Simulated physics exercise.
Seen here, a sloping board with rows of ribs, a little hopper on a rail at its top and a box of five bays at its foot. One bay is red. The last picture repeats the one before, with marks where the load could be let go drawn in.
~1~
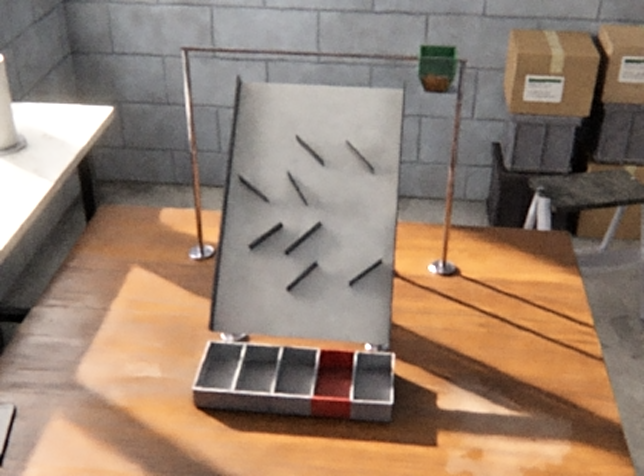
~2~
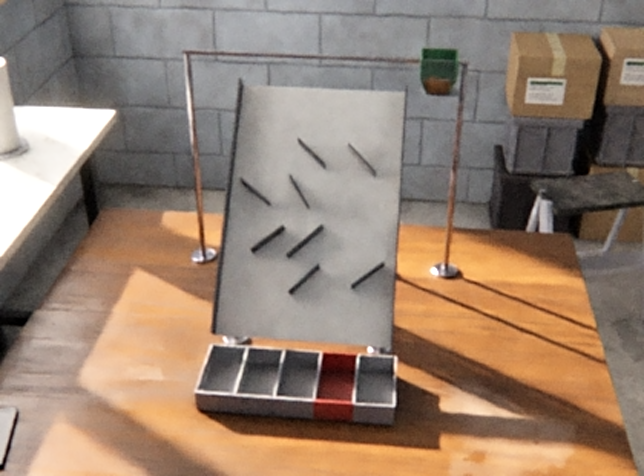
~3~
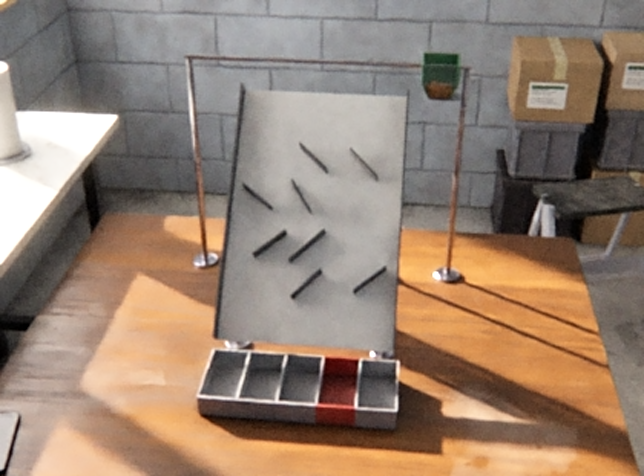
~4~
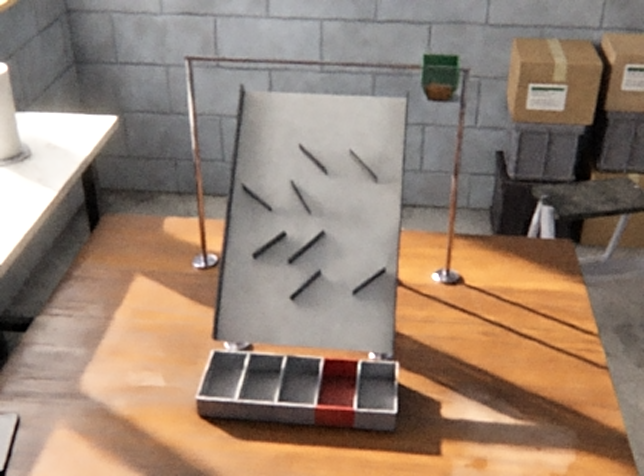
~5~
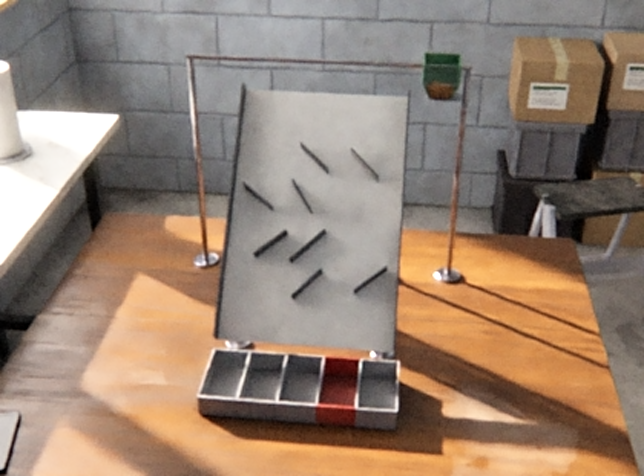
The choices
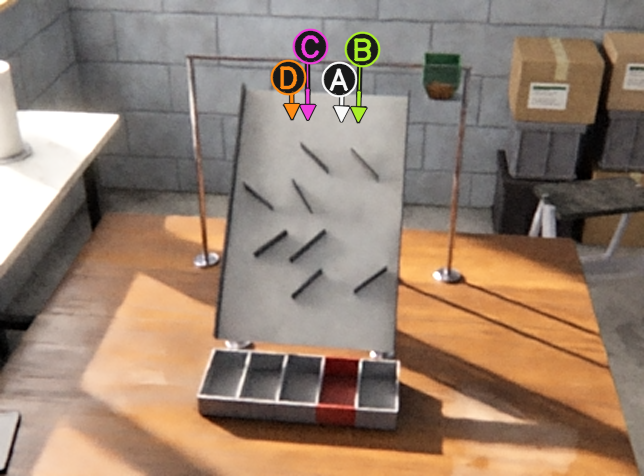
The small green hopper hangs nearly still on the rail above a sloping ribbed board.
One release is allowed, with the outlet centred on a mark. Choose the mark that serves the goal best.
Use mark A.
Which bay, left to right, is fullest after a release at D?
The first from the left.
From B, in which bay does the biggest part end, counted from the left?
The fifth from the left.
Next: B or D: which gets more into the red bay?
Here it is mark B.
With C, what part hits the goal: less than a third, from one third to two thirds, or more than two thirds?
Mark C gives less than a third.
On the marked copy, mark A meets the board at (341, 116); mark B meets the board at (358, 116); mark C meets the board at (307, 114); mark D meets the board at (291, 113).
Choosing A, about two thirds in the red bay, about a quarter in other bays, a stray few outside the box.
Choosing B, about a quarter in the red bay, about two thirds in other bays, a small part outside the box.
Choosing C, about a quarter in the red bay, most in other bays.
Choosing D, a stray few in the red bay, nearly all in other bays, a stray few held on the board.
